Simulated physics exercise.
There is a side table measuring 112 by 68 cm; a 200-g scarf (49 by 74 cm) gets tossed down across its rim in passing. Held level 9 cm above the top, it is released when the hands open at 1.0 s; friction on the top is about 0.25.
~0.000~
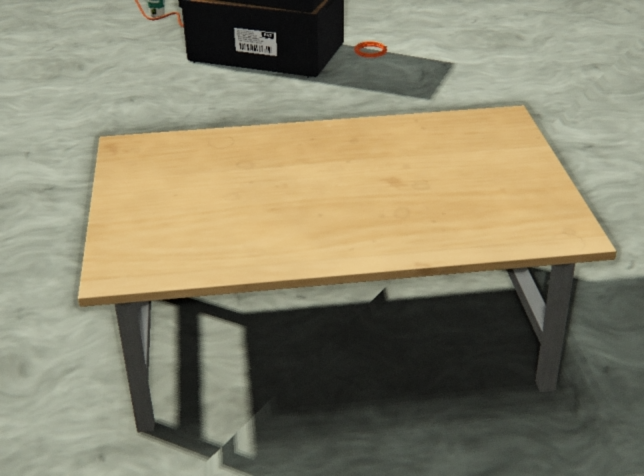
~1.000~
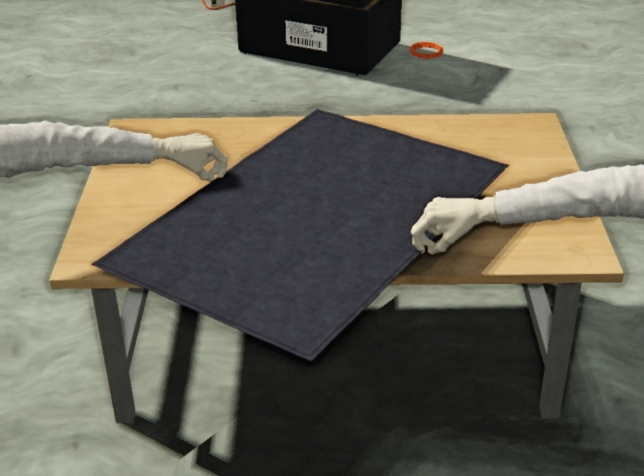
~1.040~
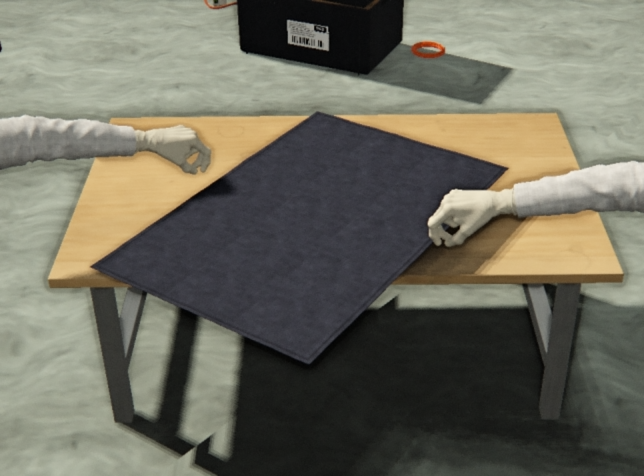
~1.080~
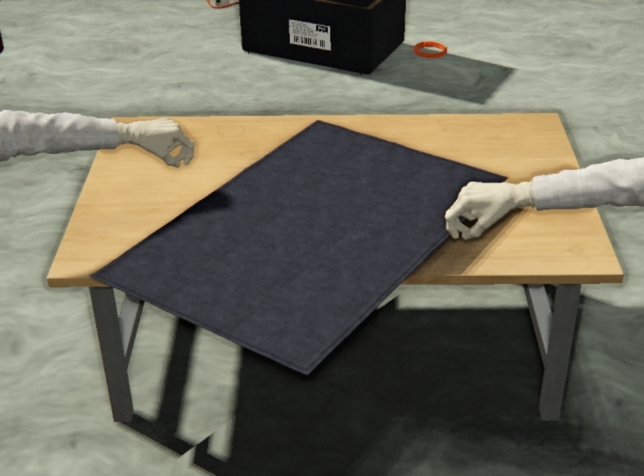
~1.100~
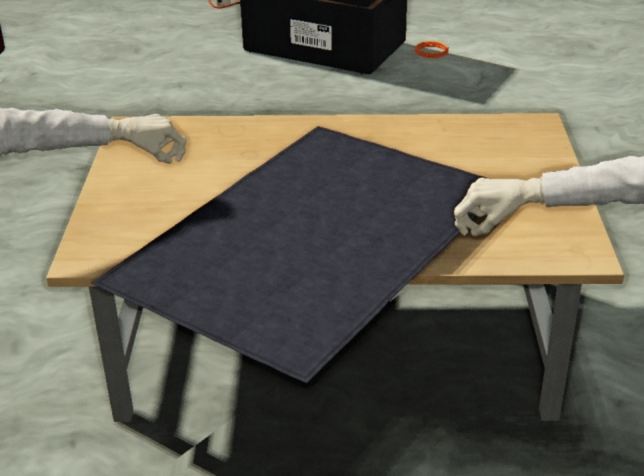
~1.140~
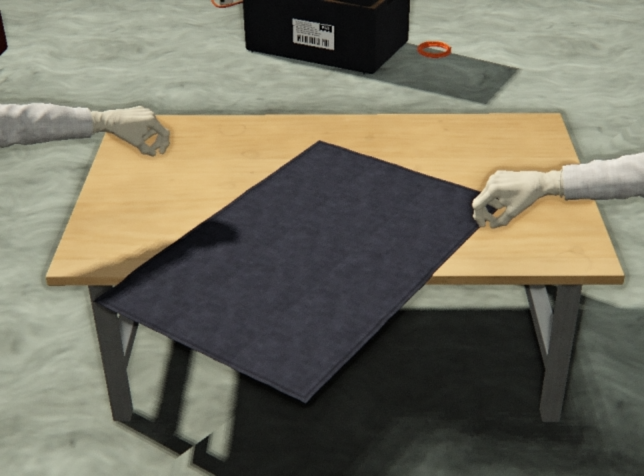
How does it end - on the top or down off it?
Comes off.
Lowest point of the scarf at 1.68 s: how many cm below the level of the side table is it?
44 cm, approximately.
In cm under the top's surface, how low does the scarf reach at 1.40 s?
38 cm.
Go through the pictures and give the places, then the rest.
Shows, the bare side table, in the first frame.
Shows, scarf corners (91, 265) (317, 109) (509, 165) (312, 362), in the second frame.
Shows, scarf corners (90, 267) (317, 112), in the third frame.
Shows, scarf corners (90, 277) (318, 120), in the fourth frame.
Shows, scarf corners (91, 284) (318, 126), in the fifth frame.
Shows, scarf corners (94, 302) (319, 140) (507, 201) (306, 404), in the sixth frame.
After 1.4 s, 50 % of the scarf is still over the top.
After 1.7 s, 25 % of the scarf is still over the top.
After 1.9 s, 0 % of the scarf is still over the top.
After 2.2 s, 0 % of the scarf is still over the top.
After 4.4 s, 0 % of the scarf is still over the top.
